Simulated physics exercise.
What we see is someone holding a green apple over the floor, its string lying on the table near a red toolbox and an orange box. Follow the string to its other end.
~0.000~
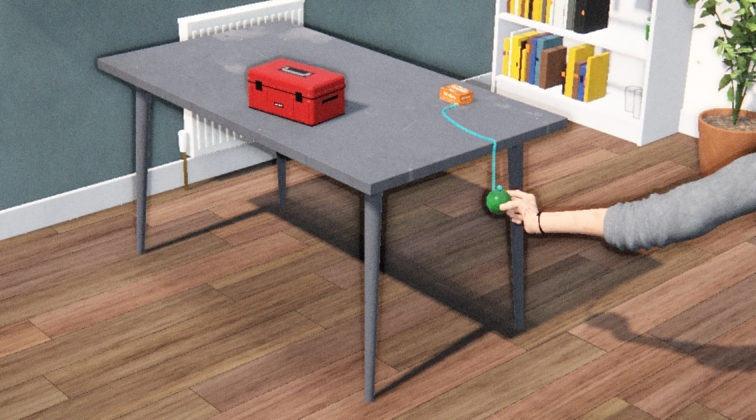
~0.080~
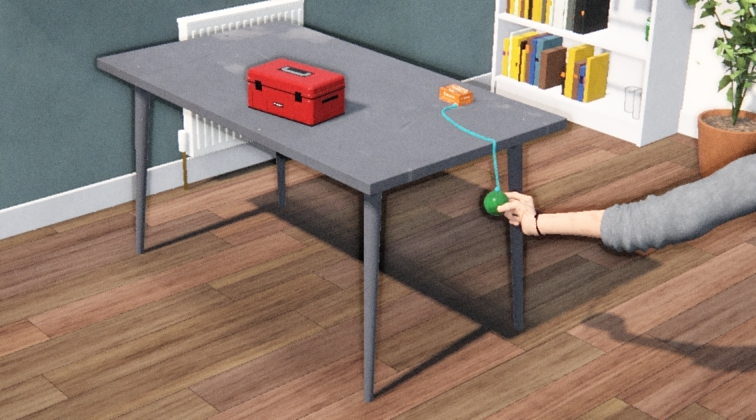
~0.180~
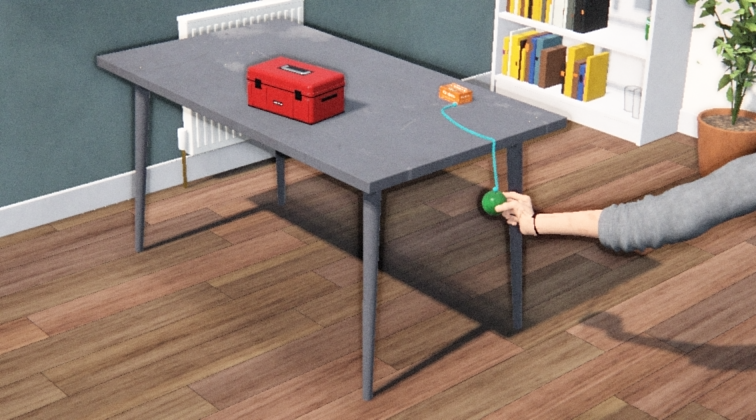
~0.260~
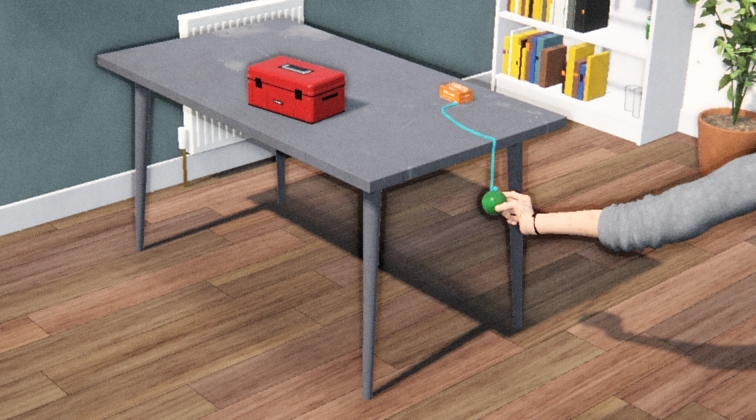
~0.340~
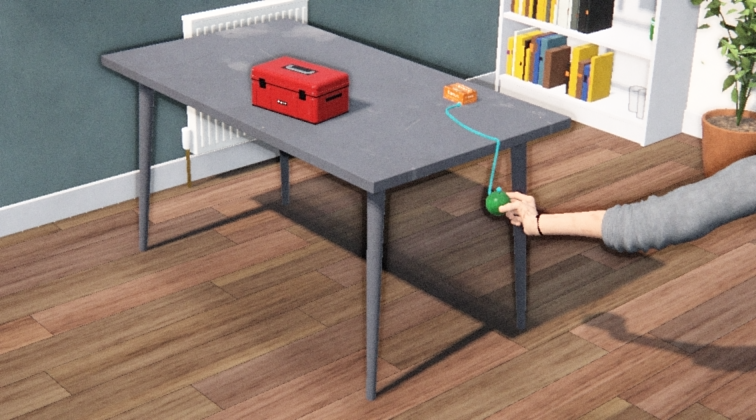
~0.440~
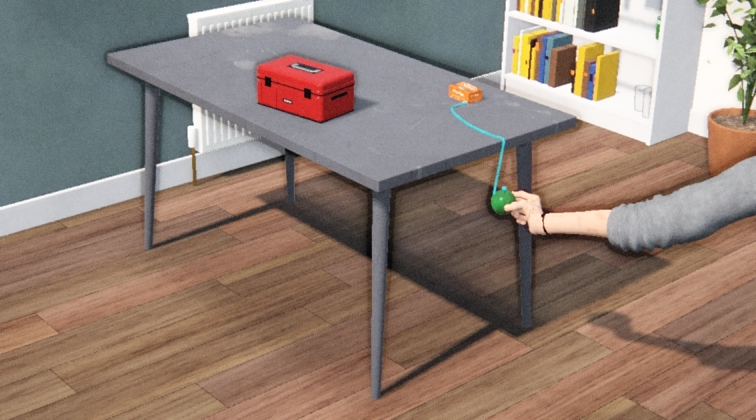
A hand reaching in from the right holds a small round green object just off the edge of a dark grey table, in a wood-floored room seen from slightly above. A turquoise string runs from it up over the edge to a small orange box, with a red toolbox further left and a white bookshelf behind. The hand stays nearly still while the view shifts very slightly.
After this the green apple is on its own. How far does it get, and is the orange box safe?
The green apple lands on the floor; the orange box follows it down.
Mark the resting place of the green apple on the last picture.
It ends at (496, 363).
After 1.06 s, apple on the floor near (507, 347); toolbox in place; box over the edge.
After 1.52 s, apple on the floor near (525, 375); toolbox in place; box down on the floor.
In the end, apple on the floor near (497, 362); toolbox in place; box down on the floor. The green apple drops all the way and the orange box is dragged off.
